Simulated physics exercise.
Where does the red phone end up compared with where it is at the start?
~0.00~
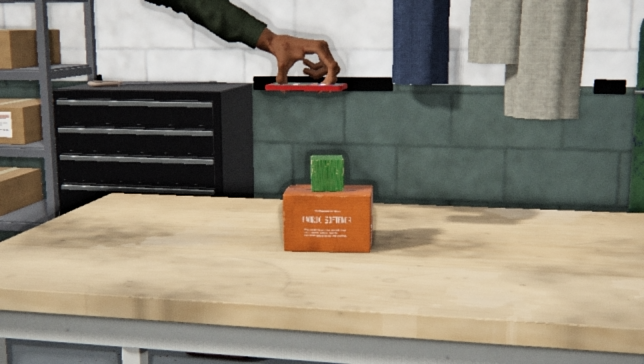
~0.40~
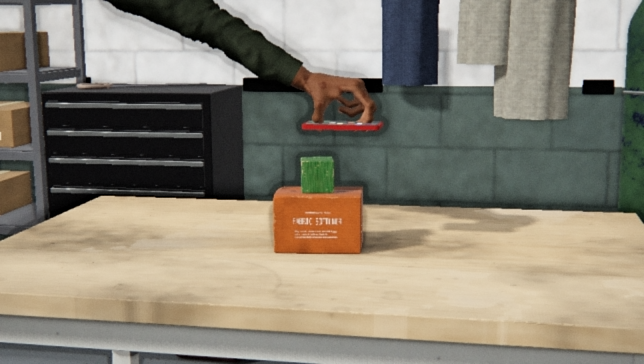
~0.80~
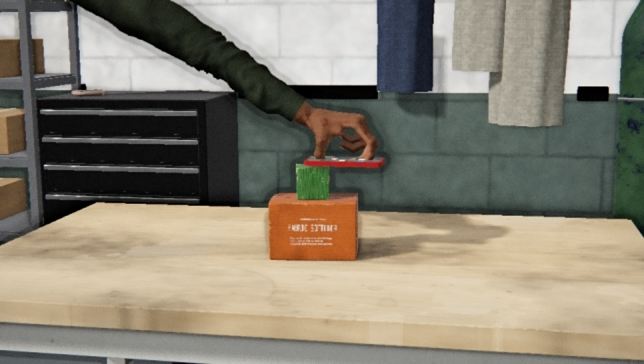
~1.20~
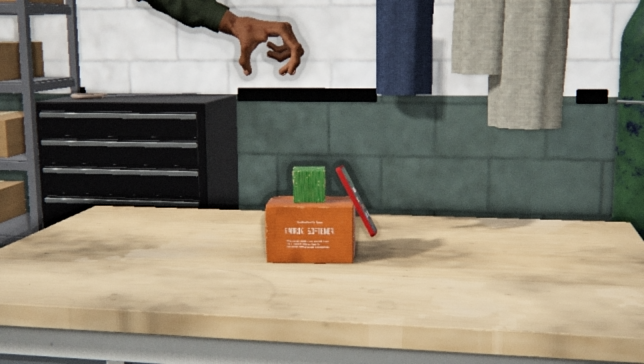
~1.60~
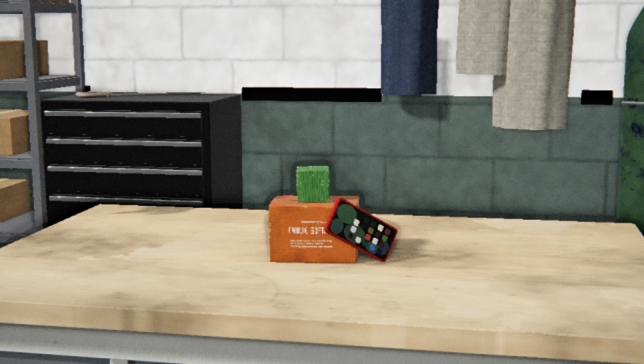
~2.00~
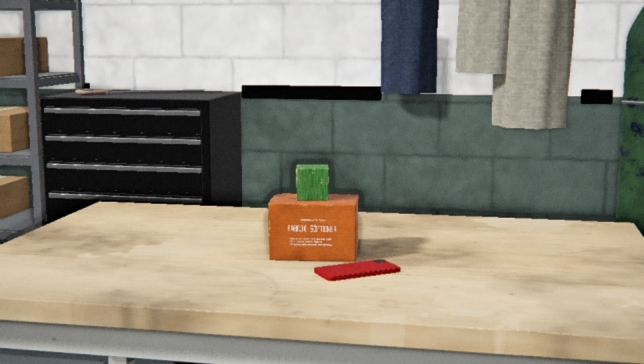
At the start it is held by a hand in the air above the green block and orange box. By the end it lies on the tabletop, just in front of the orange box and slightly to the right.
